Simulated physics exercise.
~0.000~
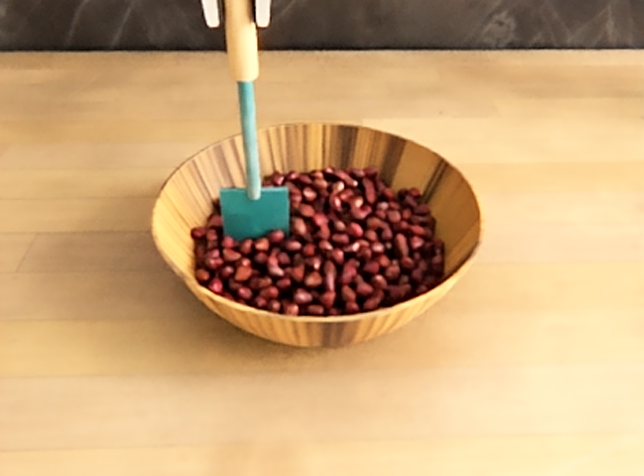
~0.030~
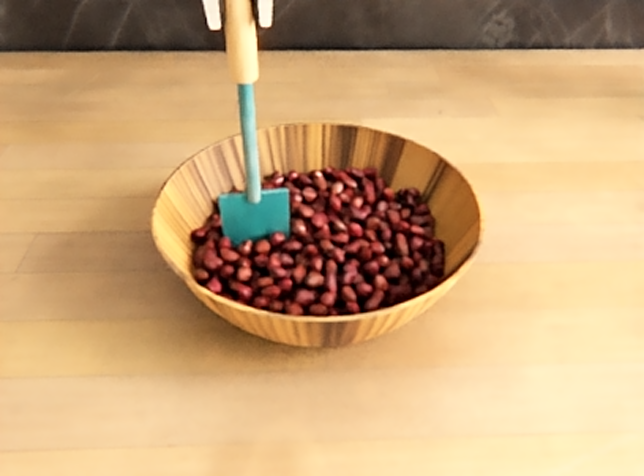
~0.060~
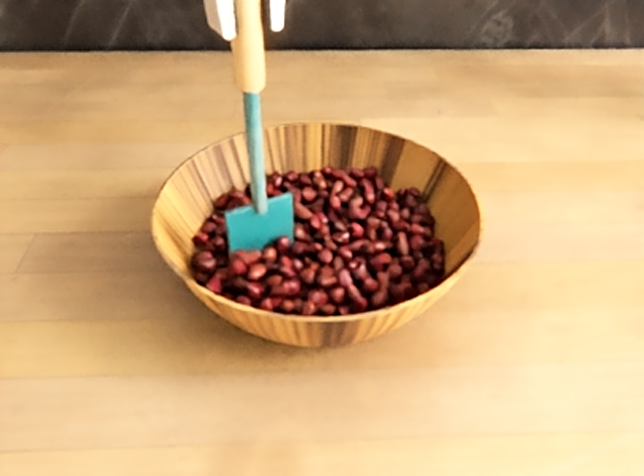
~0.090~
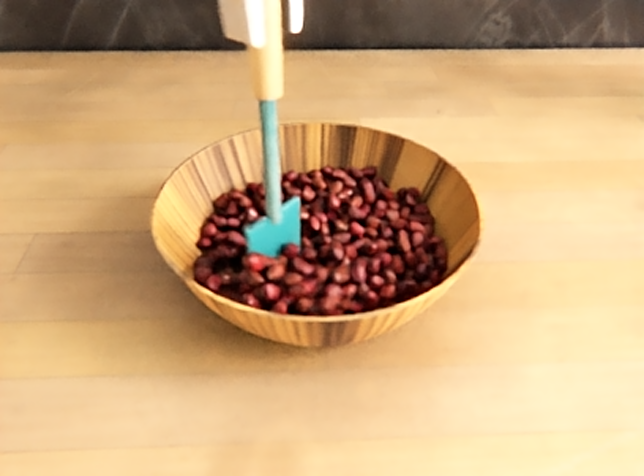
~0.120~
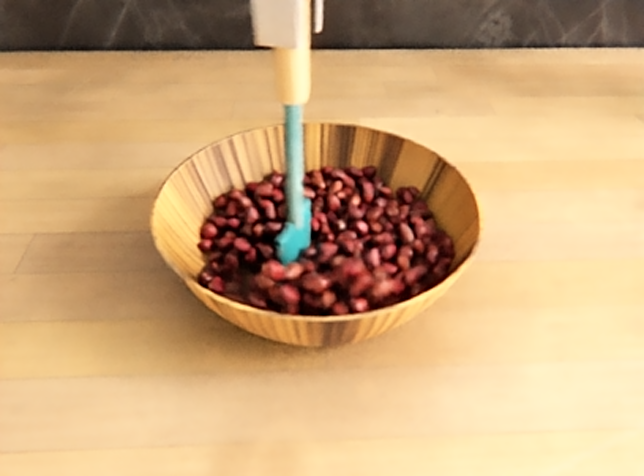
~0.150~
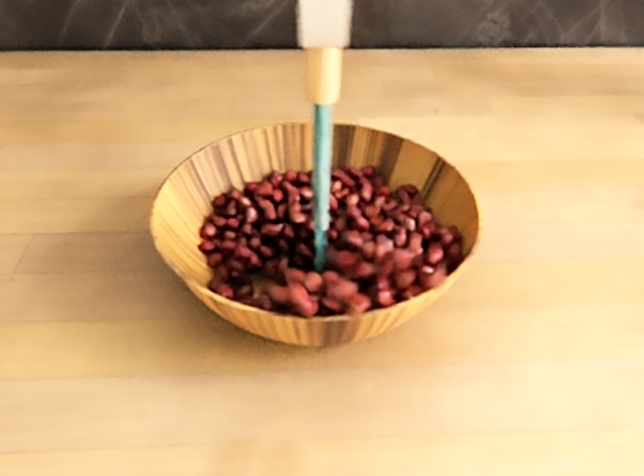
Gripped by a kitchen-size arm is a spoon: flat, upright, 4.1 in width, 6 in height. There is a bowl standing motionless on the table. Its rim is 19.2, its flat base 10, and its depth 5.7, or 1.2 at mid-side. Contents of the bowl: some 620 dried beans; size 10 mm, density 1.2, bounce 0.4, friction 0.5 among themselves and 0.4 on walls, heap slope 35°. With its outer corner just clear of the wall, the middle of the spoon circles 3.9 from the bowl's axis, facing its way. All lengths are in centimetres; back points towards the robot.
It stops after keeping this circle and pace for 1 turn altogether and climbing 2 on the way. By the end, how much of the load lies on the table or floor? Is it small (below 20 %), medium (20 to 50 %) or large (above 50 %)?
It is small.
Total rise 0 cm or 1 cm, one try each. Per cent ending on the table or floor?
First try about 15 per cent, second about 15 per cent.
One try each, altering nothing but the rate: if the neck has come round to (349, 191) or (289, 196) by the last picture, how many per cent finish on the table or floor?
Around 15 and 5 percent, in that order.
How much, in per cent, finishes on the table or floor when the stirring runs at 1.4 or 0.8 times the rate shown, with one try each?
I'd expect about 20 per cent, then about 5 per cent.
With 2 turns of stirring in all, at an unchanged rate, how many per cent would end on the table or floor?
Then roughly 15 percent.
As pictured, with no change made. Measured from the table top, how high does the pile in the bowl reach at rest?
Some 6.0 cm.
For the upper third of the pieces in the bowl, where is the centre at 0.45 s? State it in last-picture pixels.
I'd say about (273, 178).
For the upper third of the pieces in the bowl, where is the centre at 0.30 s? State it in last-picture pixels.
The upper third is centred close to (399, 185).
By 0.30 s, 192° round, highest piece 10 above the table; 594 in the bowl, 9 on the table or floor, 22 in flight or on the tool.
By 0.45 s, 295° round, highest piece 8 above the table; 563 in the bowl, 51 on the table or floor, 11 in flight or on the tool.
By 0.73 s, 0° round, highest piece 5 above the table; 552 in the bowl, 73 on the table or floor.
By 1.43 s, 0° round, highest piece 5 above the table; 552 in the bowl, 73 on the table or floor.
Final count, 552 in the bowl, 73 on the table or floor. That is 12 % on the table or floor.
